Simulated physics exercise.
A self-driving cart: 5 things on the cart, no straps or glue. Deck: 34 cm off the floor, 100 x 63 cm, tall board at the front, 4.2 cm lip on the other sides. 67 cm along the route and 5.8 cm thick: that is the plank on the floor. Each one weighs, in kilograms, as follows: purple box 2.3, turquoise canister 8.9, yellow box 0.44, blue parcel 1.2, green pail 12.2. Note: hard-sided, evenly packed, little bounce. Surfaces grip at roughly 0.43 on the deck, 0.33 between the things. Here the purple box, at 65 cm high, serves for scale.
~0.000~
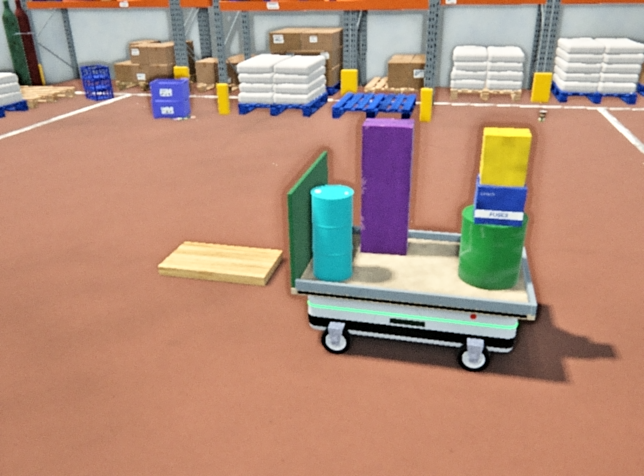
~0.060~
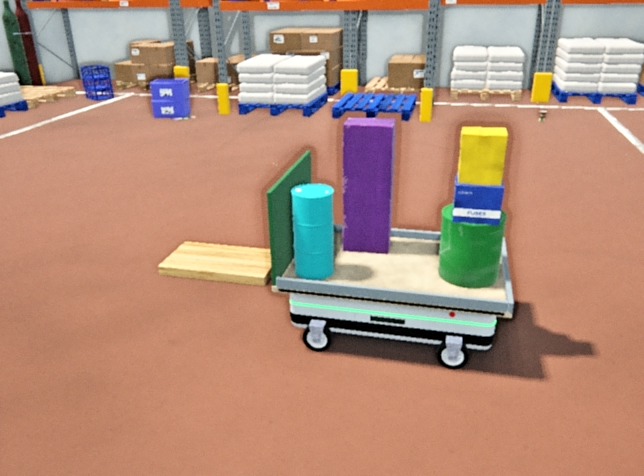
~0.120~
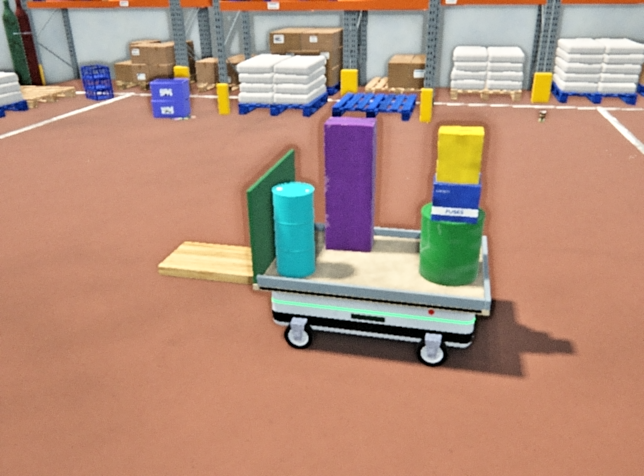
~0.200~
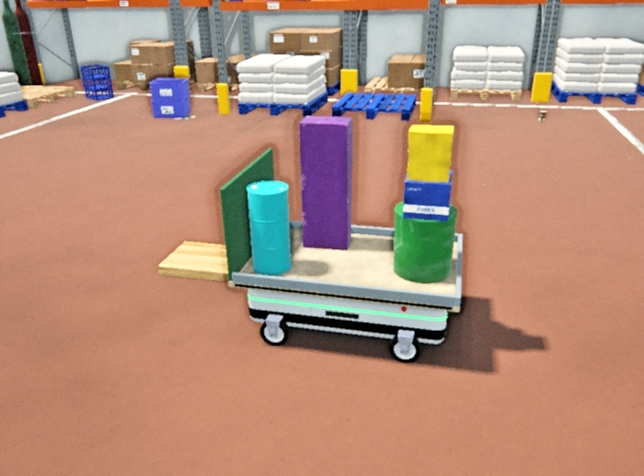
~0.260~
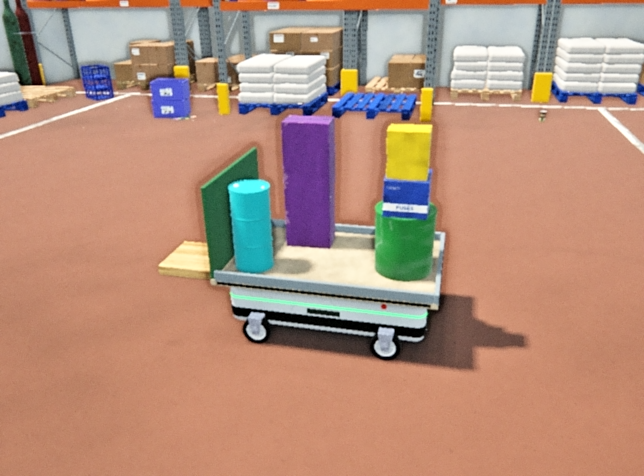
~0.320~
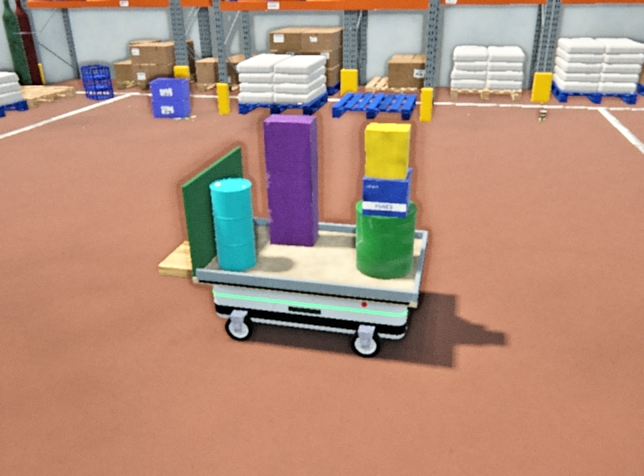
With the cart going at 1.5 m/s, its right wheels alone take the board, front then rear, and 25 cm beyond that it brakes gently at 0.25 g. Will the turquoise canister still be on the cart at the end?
No.
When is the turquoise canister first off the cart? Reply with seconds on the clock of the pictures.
It happens at about 0.9 s.
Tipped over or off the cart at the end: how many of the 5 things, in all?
4.
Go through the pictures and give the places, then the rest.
In the first frame, 0 cm covered; turquoise canister (333, 234); purple box (387, 188).
In the second frame, 9 cm covered; blue parcel (477, 198); green pail (471, 245).
In the third frame, 18 cm covered; purple box (351, 186); yellow box (459, 155).
In the fourth frame, 30 cm covered; blue parcel (428, 194); green pail (424, 241).
In the fifth frame, 39 cm covered; purple box (310, 183); yellow box (409, 152).
In the sixth frame, 48 cm covered; turquoise canister (234, 225); blue parcel (387, 191).
After 0.82 s, 123 cm covered; turquoise canister 46° off upright near (101, 222); purple box 36° off upright; yellow box 5° off upright.
After 1.22 s, 183 cm covered; turquoise canister and yellow box now off the cart; purple box 44° off upright; blue parcel 36° off upright.
After 1.42 s, 213 cm covered; blue parcel now off the cart; purple box on its side; green pail moved 5 cm.
After 1.82 s, 250 cm covered; purple box now off the cart; green pail moved 5 cm.
In the end (2.4 s), off the cart, purple box, turquoise canister, yellow box and blue parcel; the last one under 10 cm from the start.
